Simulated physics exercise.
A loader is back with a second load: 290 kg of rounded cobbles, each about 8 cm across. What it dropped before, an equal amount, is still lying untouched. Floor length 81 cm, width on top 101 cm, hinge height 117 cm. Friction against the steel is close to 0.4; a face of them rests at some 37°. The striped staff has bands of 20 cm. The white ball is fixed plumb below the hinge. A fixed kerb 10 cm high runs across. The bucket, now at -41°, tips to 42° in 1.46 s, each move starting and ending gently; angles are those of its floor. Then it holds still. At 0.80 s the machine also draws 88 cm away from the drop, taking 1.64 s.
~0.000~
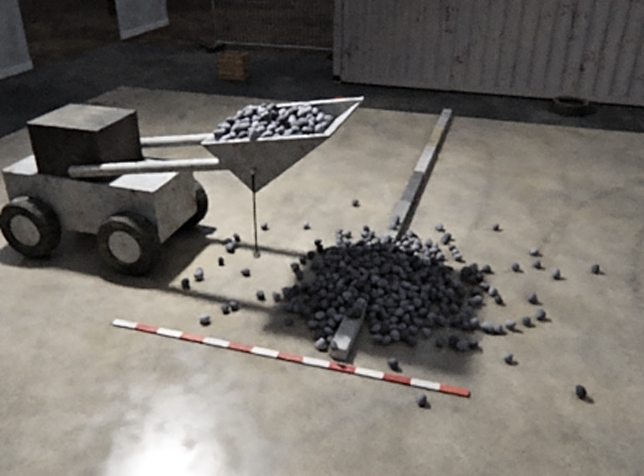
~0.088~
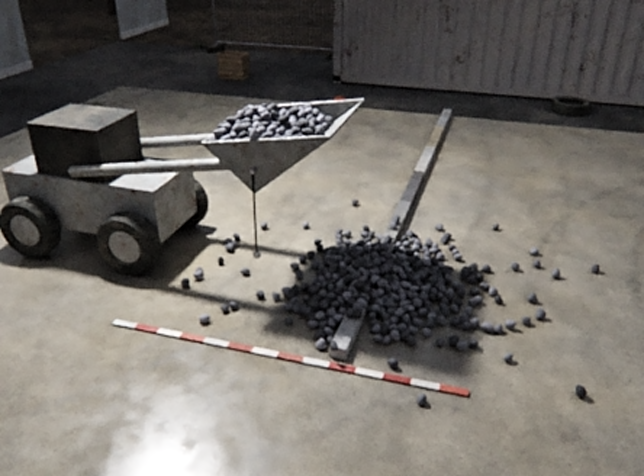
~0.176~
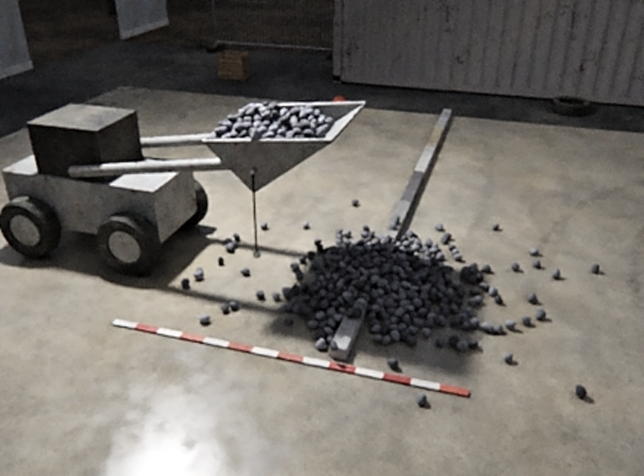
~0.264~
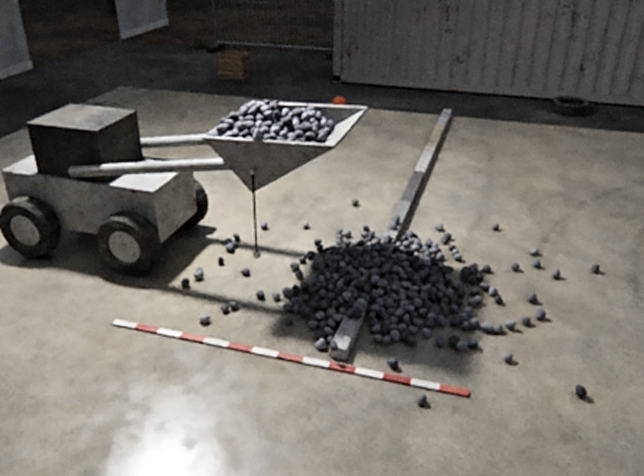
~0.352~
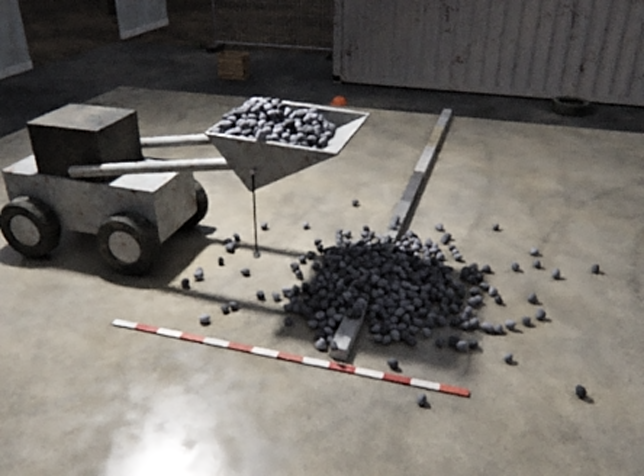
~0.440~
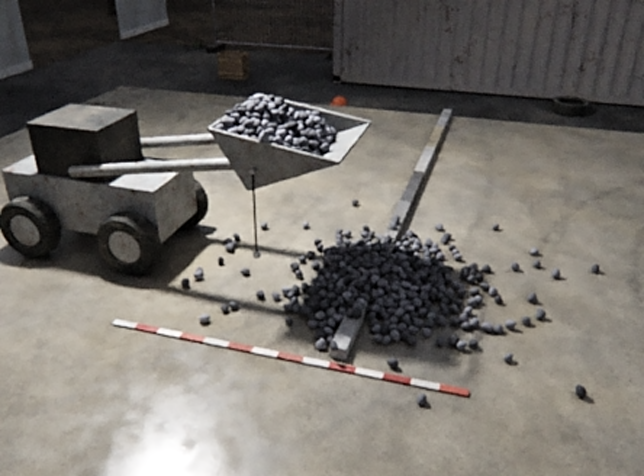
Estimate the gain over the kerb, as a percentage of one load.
Close to 3 parts in a hundred.
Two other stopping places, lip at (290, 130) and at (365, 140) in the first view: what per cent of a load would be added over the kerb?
About 0 and 30 per cent.
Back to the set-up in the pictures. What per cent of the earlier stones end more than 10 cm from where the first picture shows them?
Roughly 5 per cent of them.
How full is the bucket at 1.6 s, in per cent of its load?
Roughly 15 per cent is still inside.
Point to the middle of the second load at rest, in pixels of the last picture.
Around (319, 263).
After 1.1 s the floor is at 29°; in per cent of one load, 96 in the bucket, 55 on this side of the kerb, 51 over the kerb; the foremost stones are at (550, 294).
After 1.6 s the floor is at 42°; in per cent of one load, 15 in the bucket, 135 on this side of the kerb, 52 over the kerb; the foremost stones are at (550, 294).
After 2.9 s the floor is at 42°; in per cent of one load, 0 in the bucket, 148 on this side of the kerb, 54 over the kerb; the foremost stones are at (550, 294).
After 5.3 s the floor is at 42°; in per cent of one load, 0 in the bucket, 148 on this side of the kerb, 54 over the kerb; the foremost stones are at (550, 294). Net gain over the kerb, 3.
